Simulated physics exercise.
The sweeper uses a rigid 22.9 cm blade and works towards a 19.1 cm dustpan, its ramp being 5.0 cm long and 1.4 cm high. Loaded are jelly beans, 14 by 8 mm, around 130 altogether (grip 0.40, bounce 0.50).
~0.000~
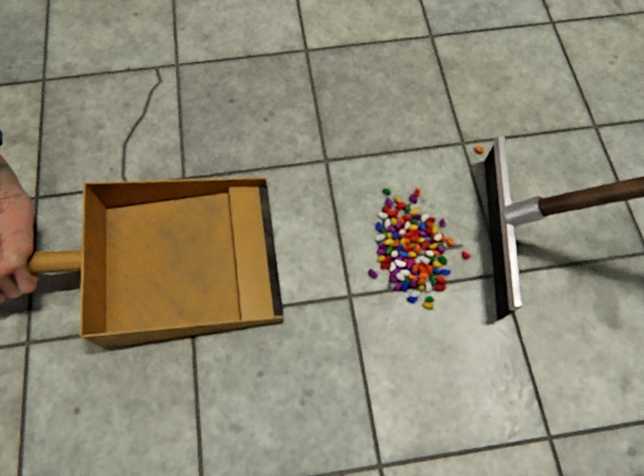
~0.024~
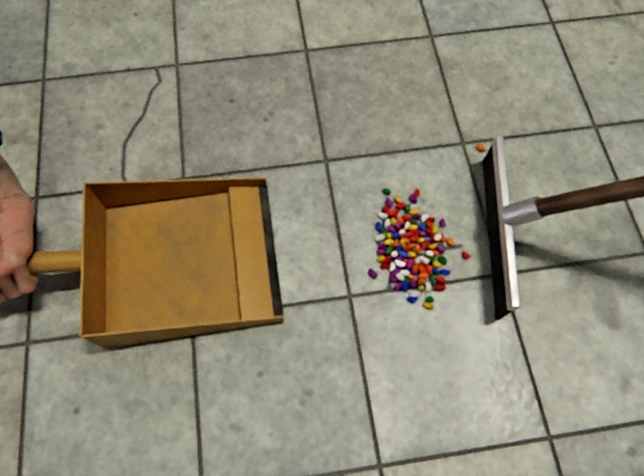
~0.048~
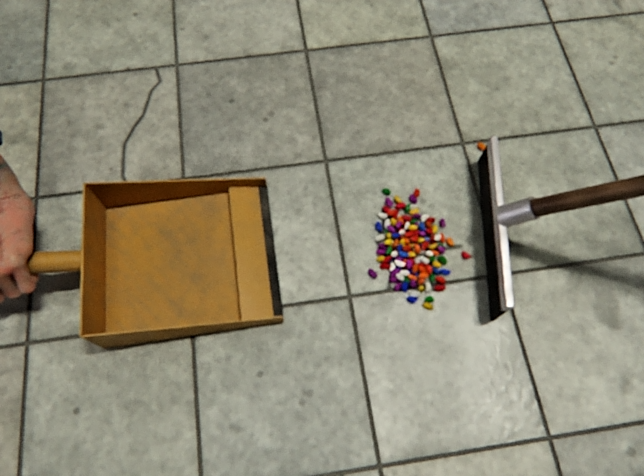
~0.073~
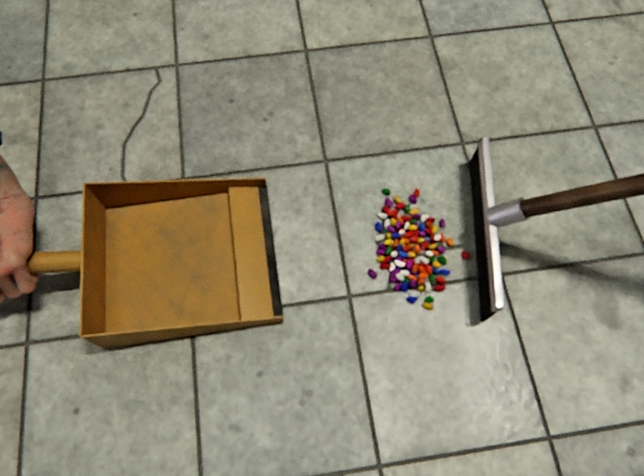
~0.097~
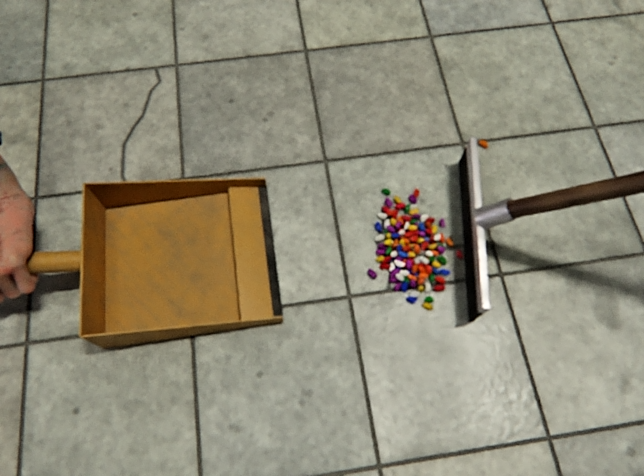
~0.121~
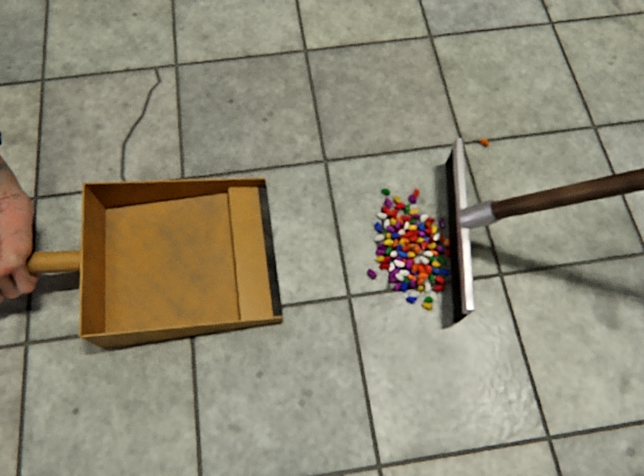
A squeegee-like sweeper with a dark wooden handle and a pale-backed black blade slides a short way left across the floor, reaching the right edge of a small pile of multicoloured jelly beans. The beans lie mid-floor on grey square tiles, seen from above at an angle, one tile cracked at upper left. A hand at left holds a yellow-brown dustpan still, and the camera stays fixed.
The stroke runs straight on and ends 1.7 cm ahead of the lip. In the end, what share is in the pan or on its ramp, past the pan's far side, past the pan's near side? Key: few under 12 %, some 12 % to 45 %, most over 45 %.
Pan = some, far side = few, near side = few.
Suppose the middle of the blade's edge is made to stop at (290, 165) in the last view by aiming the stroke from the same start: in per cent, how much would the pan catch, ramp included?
That would come to near 25 percent.
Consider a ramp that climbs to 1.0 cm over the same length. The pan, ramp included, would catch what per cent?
Near 30 per cent, then.
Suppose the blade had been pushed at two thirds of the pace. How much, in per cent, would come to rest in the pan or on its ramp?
It would come to roughly 20 percent.
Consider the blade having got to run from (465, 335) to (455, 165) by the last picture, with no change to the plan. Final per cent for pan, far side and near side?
Pan 15 % / far 5 % / near 20 %.
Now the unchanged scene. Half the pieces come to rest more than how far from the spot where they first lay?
I'd put it near 18 cm.
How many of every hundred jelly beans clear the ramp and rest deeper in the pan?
About 5 %.
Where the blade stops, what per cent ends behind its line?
Close to 0 percent.
Then, at 0.26 s, middle of the blade 13 cm from the lip; 0 % over the lip, far side 0 %, near side 0 %.
After 0.35 s, middle of the blade 6 cm from the lip; 0 % over the lip, far side 5 %, near side 5 %.
After 0.58 s, middle of the blade 4 cm from the lip; 35 % over the lip, far side 10 %, near side 5 %.
By 2.3 s all is still; pan 35 %, far side 10 %, near side 5 %, in front of the lip or behind the blade 55 %.
